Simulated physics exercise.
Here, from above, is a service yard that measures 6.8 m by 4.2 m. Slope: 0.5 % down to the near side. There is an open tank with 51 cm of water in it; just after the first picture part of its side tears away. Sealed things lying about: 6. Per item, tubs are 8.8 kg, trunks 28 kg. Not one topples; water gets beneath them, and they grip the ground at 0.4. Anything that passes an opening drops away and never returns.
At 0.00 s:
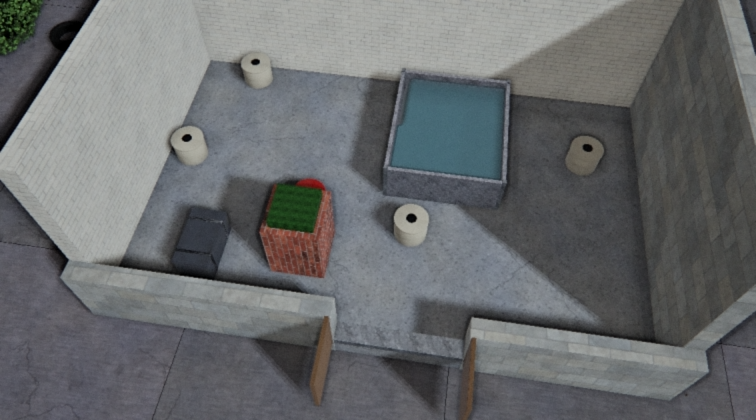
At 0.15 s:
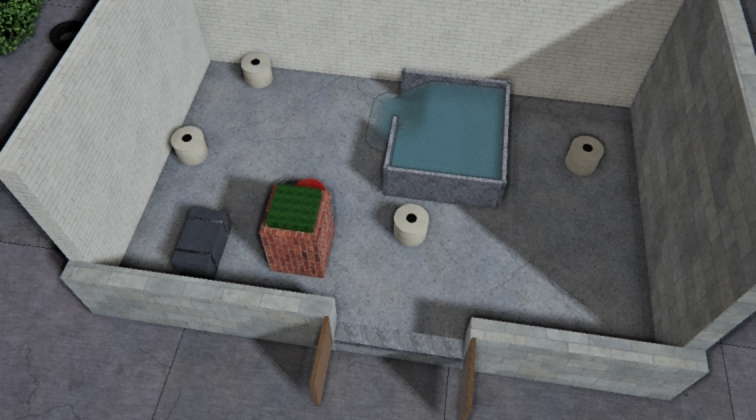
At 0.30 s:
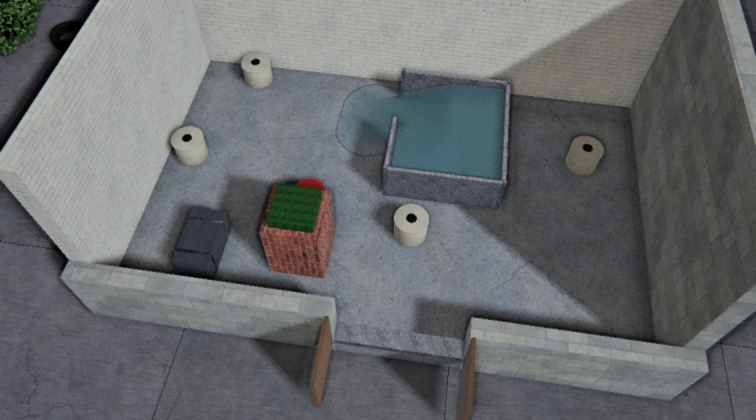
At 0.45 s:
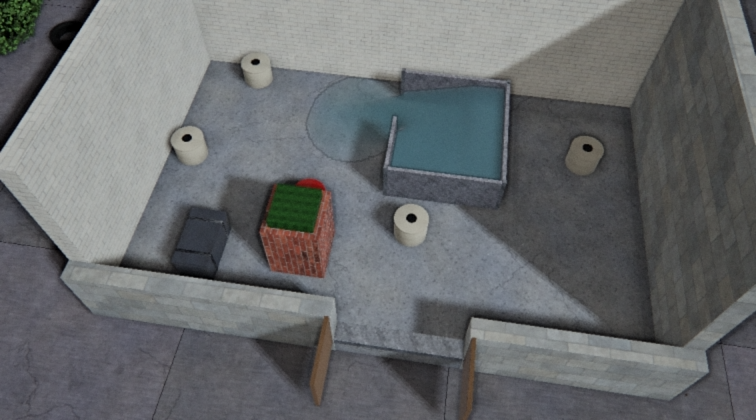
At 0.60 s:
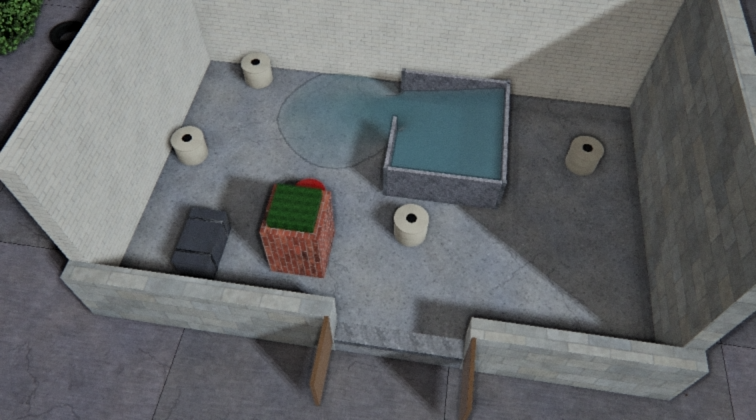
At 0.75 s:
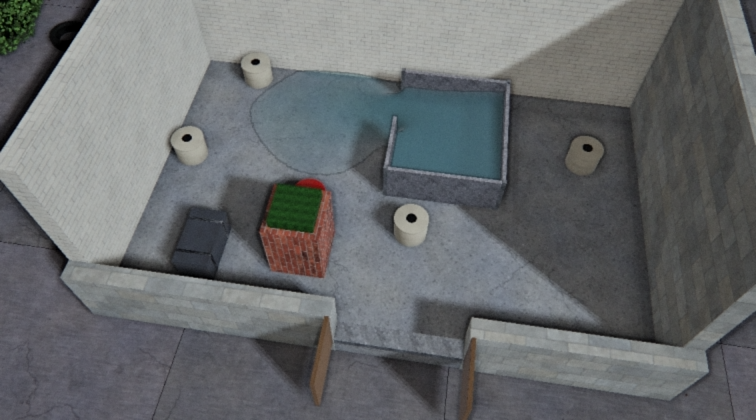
In a walled service yard, part of the left side of a raised water tank opens, and water spreads leftward across the floor in a widening sheet, while the pale tubs and the grass-topped brick block stay still.
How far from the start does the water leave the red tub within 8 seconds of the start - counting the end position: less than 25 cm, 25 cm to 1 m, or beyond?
The way I see it, it gets displaced a short stretch.
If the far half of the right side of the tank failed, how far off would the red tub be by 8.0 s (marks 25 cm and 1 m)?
Afterwards the red tub stays almost motionless.
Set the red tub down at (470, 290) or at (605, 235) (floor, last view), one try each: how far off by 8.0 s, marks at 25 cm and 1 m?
From the first place it is barely disturbed; from the second it is barely disturbed.
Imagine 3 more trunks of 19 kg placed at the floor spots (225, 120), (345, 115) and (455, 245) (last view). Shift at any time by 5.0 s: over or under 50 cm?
Well, in that order it's higher, higher and lower.
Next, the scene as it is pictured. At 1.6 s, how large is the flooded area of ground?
About 9.5 m2.
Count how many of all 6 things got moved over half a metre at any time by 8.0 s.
4 of them.
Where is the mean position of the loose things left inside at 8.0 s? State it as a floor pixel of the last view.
They average out to somewhere around (344, 220).
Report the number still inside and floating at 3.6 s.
Then: 2.
After 1.6 s the red tub is near (309, 192), 0.0 m from its start, aground; 0 of 6 are out; 1 afloat.
After 3.6 s the red tub is near (309, 192), 0.0 m from its start, aground; 0 of 6 are out; 2 afloat.
After 5.6 s the red tub is near (310, 192), 0.0 m from its start, aground; 0 of 6 are out; 3 afloat.
After 8.0 s the red tub is near (358, 192), 0.7 m from its start, aground; 0 of 6 are out; 2 afloat.
